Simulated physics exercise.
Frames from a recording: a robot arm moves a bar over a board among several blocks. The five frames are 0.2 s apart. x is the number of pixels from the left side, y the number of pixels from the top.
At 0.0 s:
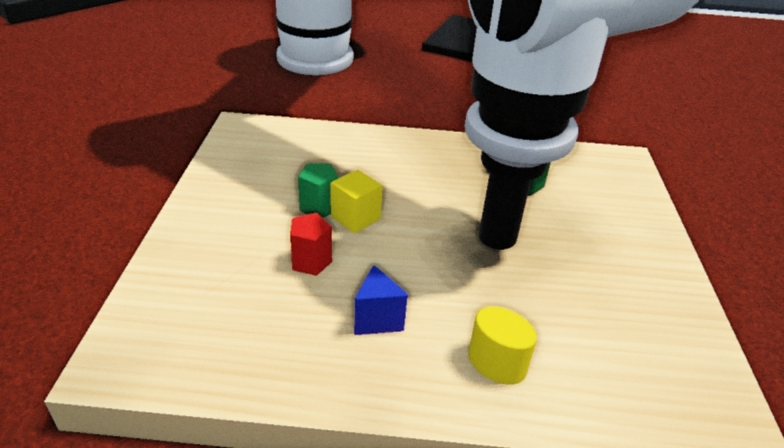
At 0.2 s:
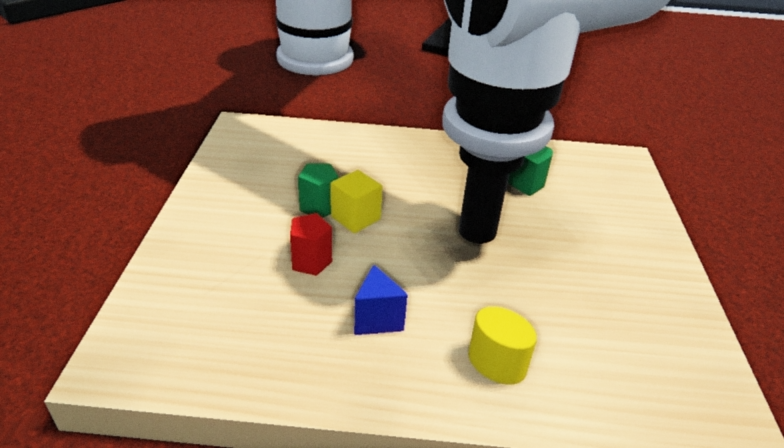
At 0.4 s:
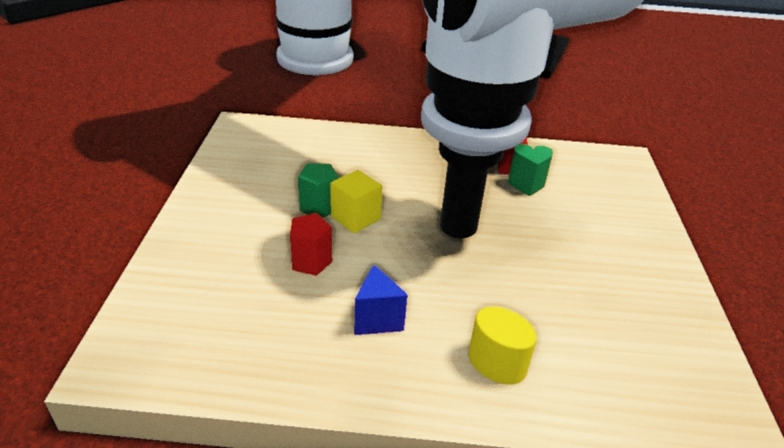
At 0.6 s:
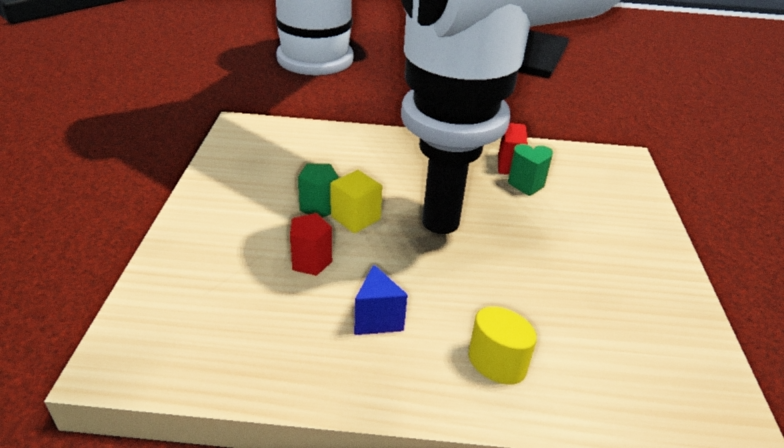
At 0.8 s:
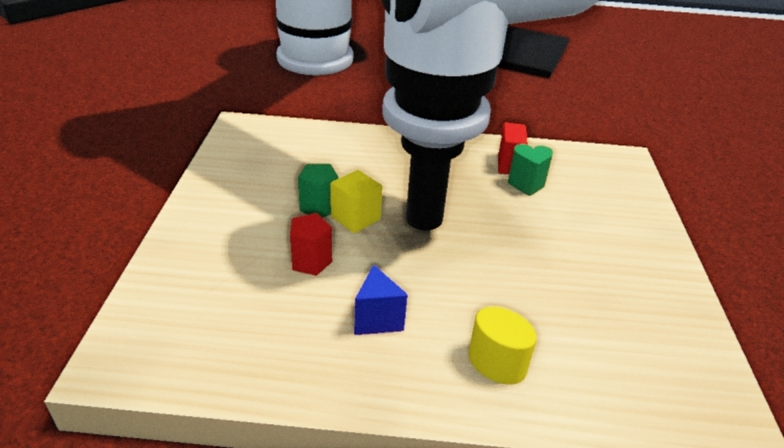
In the video, a robot arm holding a black bar upright moves steadily leftward over a wooden board, gradually revealing a red block beside a green one at the back, while the colored blocks on the board stay still.
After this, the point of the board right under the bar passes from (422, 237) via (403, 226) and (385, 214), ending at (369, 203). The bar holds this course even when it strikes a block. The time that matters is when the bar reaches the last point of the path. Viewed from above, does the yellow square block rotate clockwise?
In short: No.
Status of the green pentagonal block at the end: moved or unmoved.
It gets displaced.
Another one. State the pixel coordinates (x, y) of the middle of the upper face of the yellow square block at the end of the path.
When the path ends, it will be at (335, 177).
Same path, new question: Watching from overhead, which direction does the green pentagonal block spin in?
If we look at it from overhead, the green pentagonal block pivots clockwise.
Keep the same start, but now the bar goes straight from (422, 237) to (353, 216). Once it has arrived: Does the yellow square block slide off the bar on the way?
The answer is no.
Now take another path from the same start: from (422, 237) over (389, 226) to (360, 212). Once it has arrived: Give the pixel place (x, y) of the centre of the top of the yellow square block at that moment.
The middle of its upper face will lie at (324, 174).
On the path given first. Halfway along, bar (395, 203); yellow square block (352, 182).
At the end, bar (369, 186); green pentagonal block (296, 171), turned 25° clockwise; yellow square block (335, 177), turned 60° anticlockwise.
